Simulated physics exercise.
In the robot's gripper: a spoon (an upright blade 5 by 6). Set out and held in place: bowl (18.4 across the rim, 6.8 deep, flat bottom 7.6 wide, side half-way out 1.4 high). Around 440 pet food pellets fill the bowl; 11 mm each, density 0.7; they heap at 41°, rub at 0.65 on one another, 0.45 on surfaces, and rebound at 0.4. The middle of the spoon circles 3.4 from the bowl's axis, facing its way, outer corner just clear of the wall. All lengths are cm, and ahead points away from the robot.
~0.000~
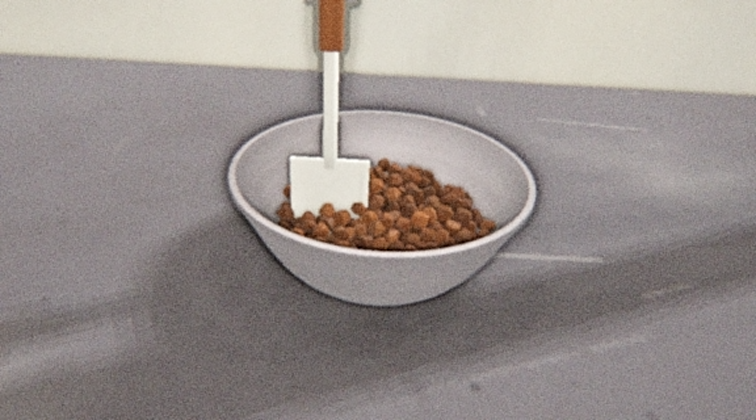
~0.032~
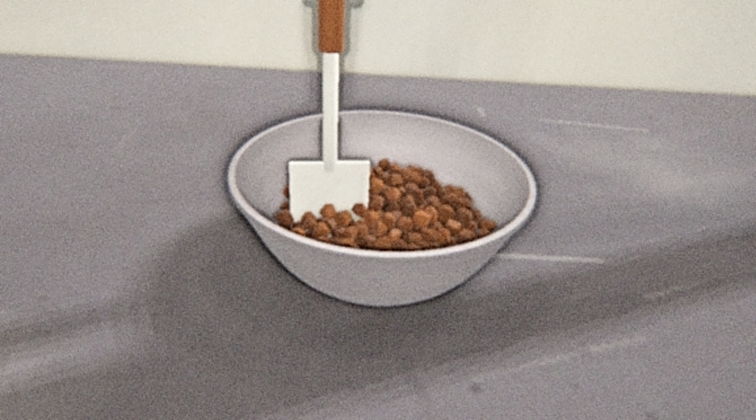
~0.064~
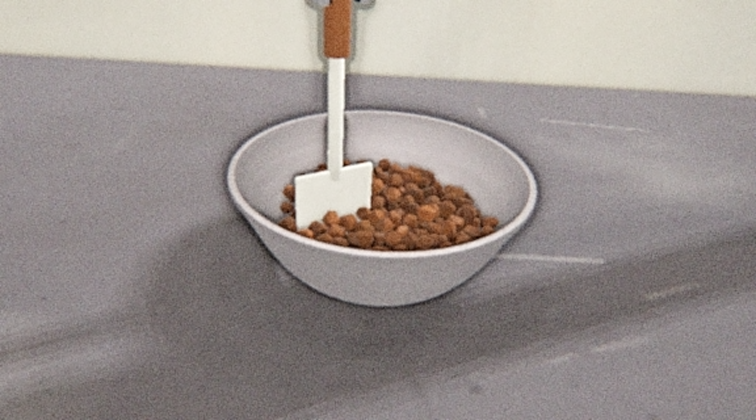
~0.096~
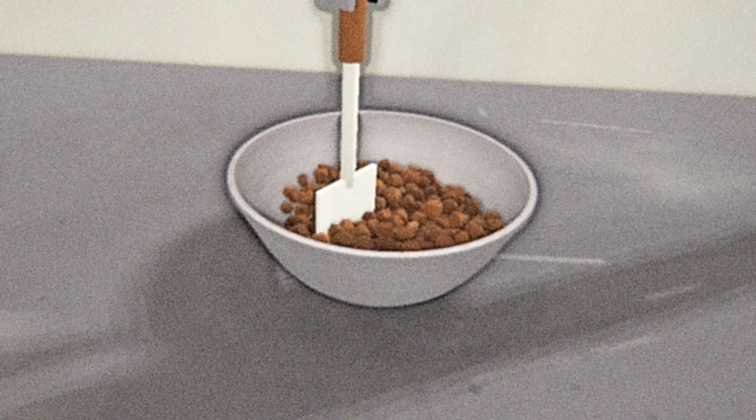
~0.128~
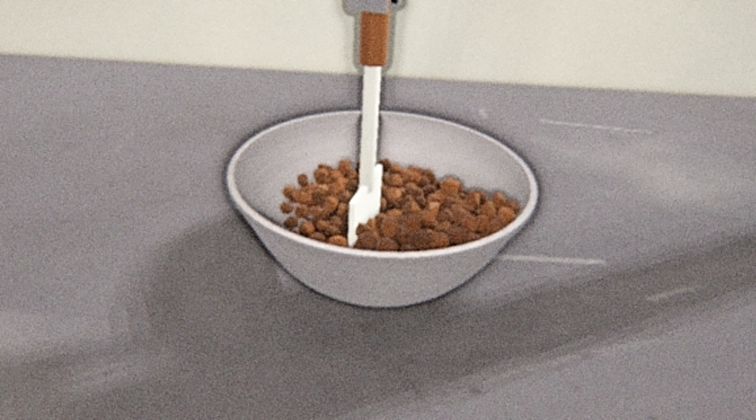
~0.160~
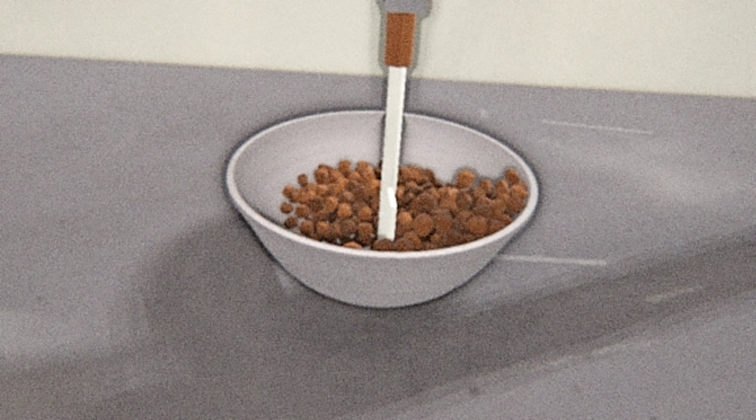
A robot gripper turns a white spatula and sweeps it rightward through brown pellets in a bowl.
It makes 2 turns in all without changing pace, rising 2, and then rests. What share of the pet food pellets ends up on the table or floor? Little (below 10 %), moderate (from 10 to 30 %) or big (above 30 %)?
On the table or floor the share is moderate, from 10 to 30 %.
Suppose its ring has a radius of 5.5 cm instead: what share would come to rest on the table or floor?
Then about 0 per cent.
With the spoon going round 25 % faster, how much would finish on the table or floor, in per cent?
Then about 25 per cent.
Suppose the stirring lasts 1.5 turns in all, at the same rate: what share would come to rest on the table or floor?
In that case some 15 per cent.
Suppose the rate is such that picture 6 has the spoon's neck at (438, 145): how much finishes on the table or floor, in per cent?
About 40 per cent.
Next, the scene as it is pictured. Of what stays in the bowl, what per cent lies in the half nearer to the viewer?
Some 55 per cent.
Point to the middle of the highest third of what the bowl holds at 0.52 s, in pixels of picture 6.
Around (292, 174).
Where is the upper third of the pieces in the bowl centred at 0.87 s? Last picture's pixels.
At about (418, 182).
After 0.52 s, 340° round, highest piece 9 above the table; 388 in the bowl, 42 on the table or floor, 10 in flight or on the tool.
After 0.87 s, 224° round, highest piece 8 above the table; 361 in the bowl, 75 on the table or floor, 4 in flight or on the tool.
After 1.25 s, 0° round, highest piece 8 above the table; 357 in the bowl, 83 on the table or floor.
After 1.95 s, 0° round, highest piece 8 above the table; 357 in the bowl, 83 on the table or floor.
In the end, 357 in the bowl, 83 on the table or floor. That is 19 % on the table or floor.
